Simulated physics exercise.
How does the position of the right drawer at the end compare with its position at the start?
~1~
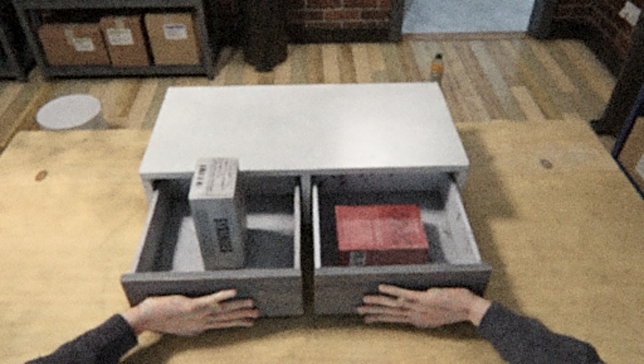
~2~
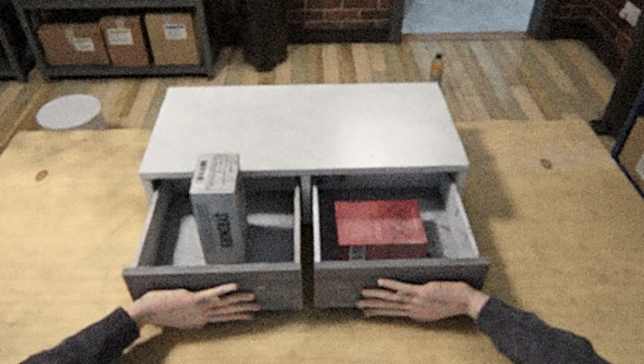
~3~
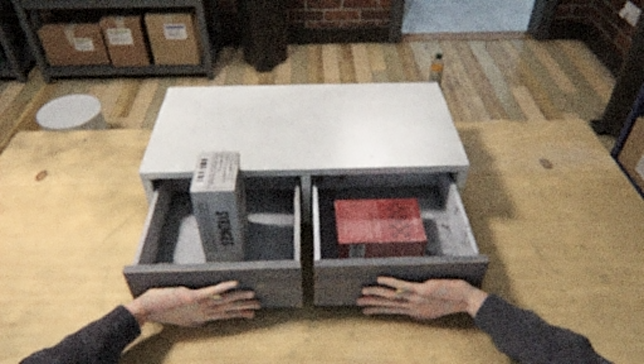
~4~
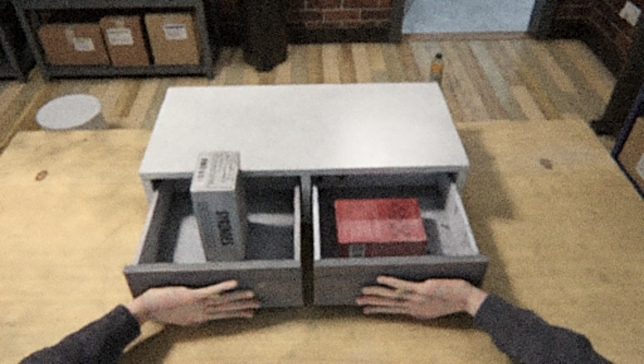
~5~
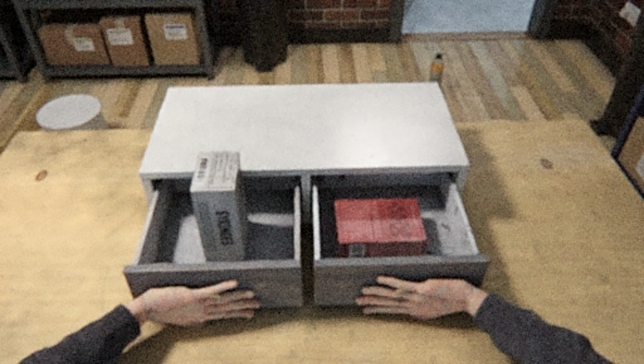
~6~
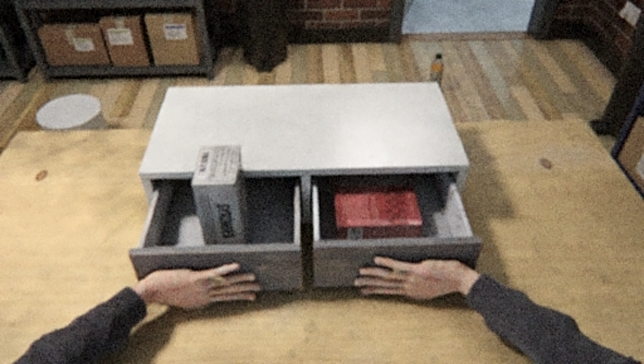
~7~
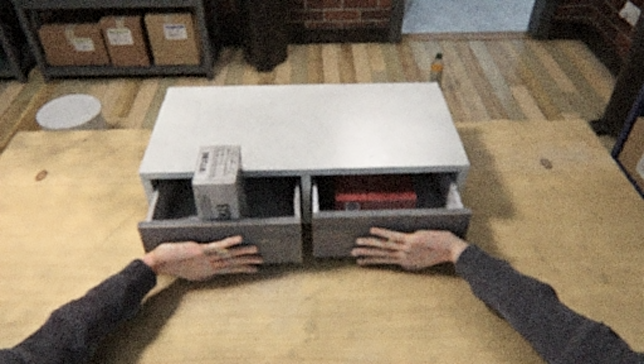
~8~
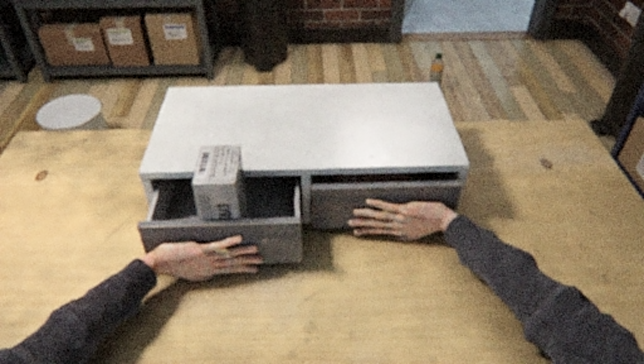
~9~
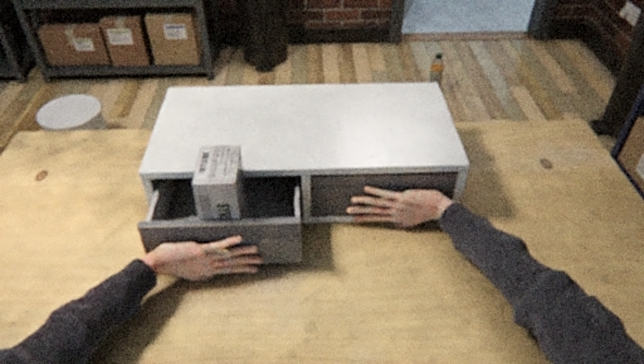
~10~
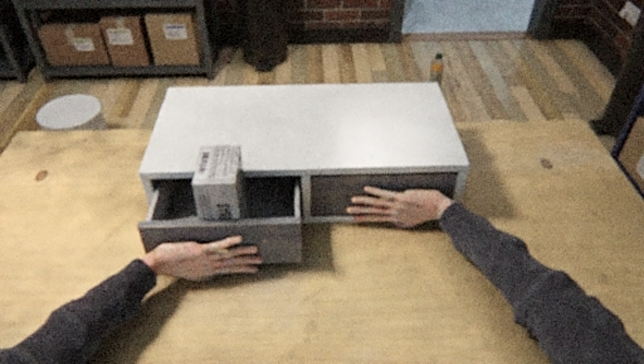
At the start the right drawer is pulled open toward the viewer with a red packet showing inside. By the end it has been pushed back into the chest and sits closed, with the packet out of sight.
